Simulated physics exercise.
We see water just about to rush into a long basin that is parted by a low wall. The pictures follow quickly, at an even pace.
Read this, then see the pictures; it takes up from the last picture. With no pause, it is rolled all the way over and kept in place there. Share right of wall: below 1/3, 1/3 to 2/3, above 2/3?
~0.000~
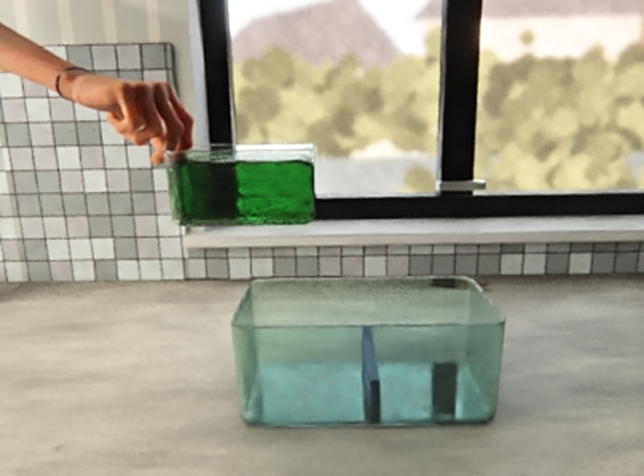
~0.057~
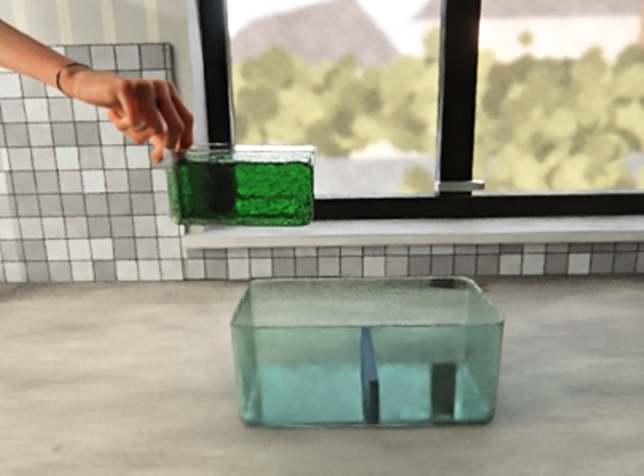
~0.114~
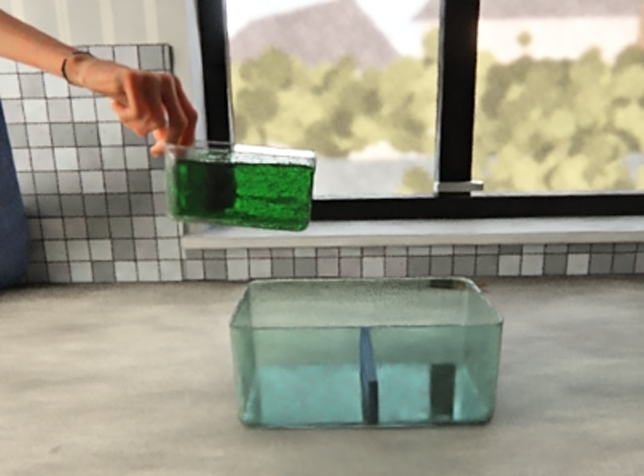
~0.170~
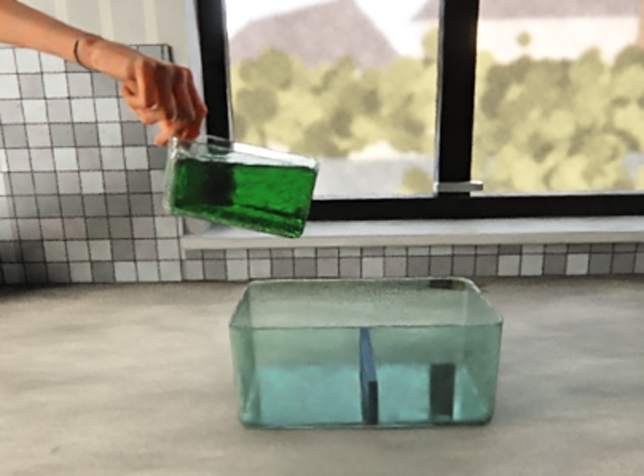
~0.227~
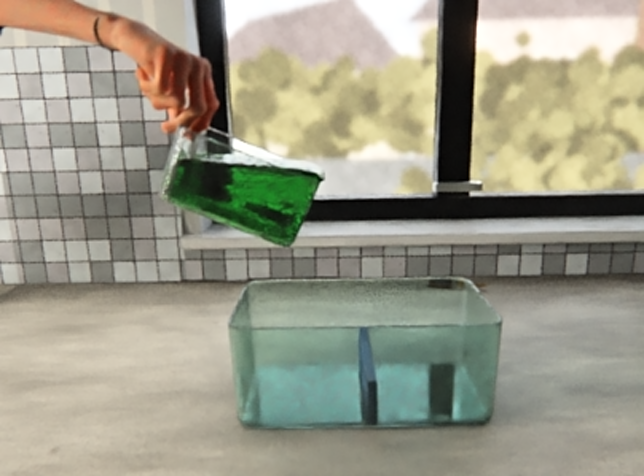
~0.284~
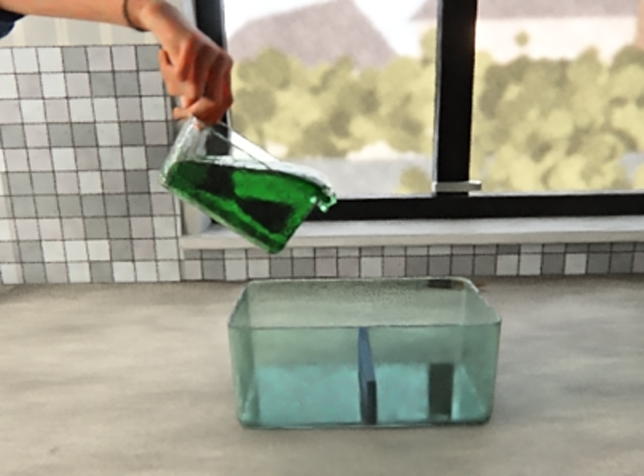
The share right of the wall lands inside the two marks of one third and two thirds.
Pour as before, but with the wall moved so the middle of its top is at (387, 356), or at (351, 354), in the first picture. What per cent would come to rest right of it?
About 30 per cent on the first try, and 65 per cent on the second.
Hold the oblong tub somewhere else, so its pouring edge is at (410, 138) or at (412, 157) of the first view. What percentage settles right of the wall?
It comes to about 80 %, followed by about 80 %.
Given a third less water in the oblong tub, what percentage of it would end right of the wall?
Near 25 parts in a hundred.
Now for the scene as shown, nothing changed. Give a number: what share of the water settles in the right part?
Share approx. 50 %.
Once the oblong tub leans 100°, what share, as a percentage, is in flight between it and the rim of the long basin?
Around 35 percent.
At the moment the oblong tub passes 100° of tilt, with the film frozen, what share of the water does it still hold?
My estimate is close to 15 percent remaining.
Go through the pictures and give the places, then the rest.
Tilt 0°; pouring edge (315, 148); surface from (178, 160) to (314, 157); the long basin's rim runs from (242, 302) to (487, 299); the wall's top is at (370, 350), in the first frame.
Tilt 2°; pouring edge (315, 150); surface from (177, 159) to (313, 158), in the second frame.
Tilt 6°; pouring edge (316, 157); surface from (178, 159) to (314, 161), in the third frame.
Tilt 13°; pouring edge (318, 166); surface from (180, 158) to (316, 164), in the fourth frame.
Tilt 23°; pouring edge (319, 179); surface from (179, 160) to (318, 174); 3 per cent is over the edge, in the fifth frame.
Tilt 35°; pouring edge (318, 194); surface from (175, 159) to (308, 182); 9 per cent is over the edge, in the sixth frame.
A moment on, the oblong tub is tipped right over and 15 per cent is still to pour, 12 is left of the wall and 38 right of it.
Next, the oblong tub is tipped right over and 1 per cent is still to pour, 45 is left of the wall and 48 right of it.
Then the oblong tub is tipped right over and 0 per cent is still to pour, 48 is left of the wall and 48 right of it.
Later the oblong tub is tipped right over and 0 per cent is still to pour, 49 is left of the wall and 48 right of it.
In the end 49 per cent lies left of the wall, 48 right of it and 3 outside.
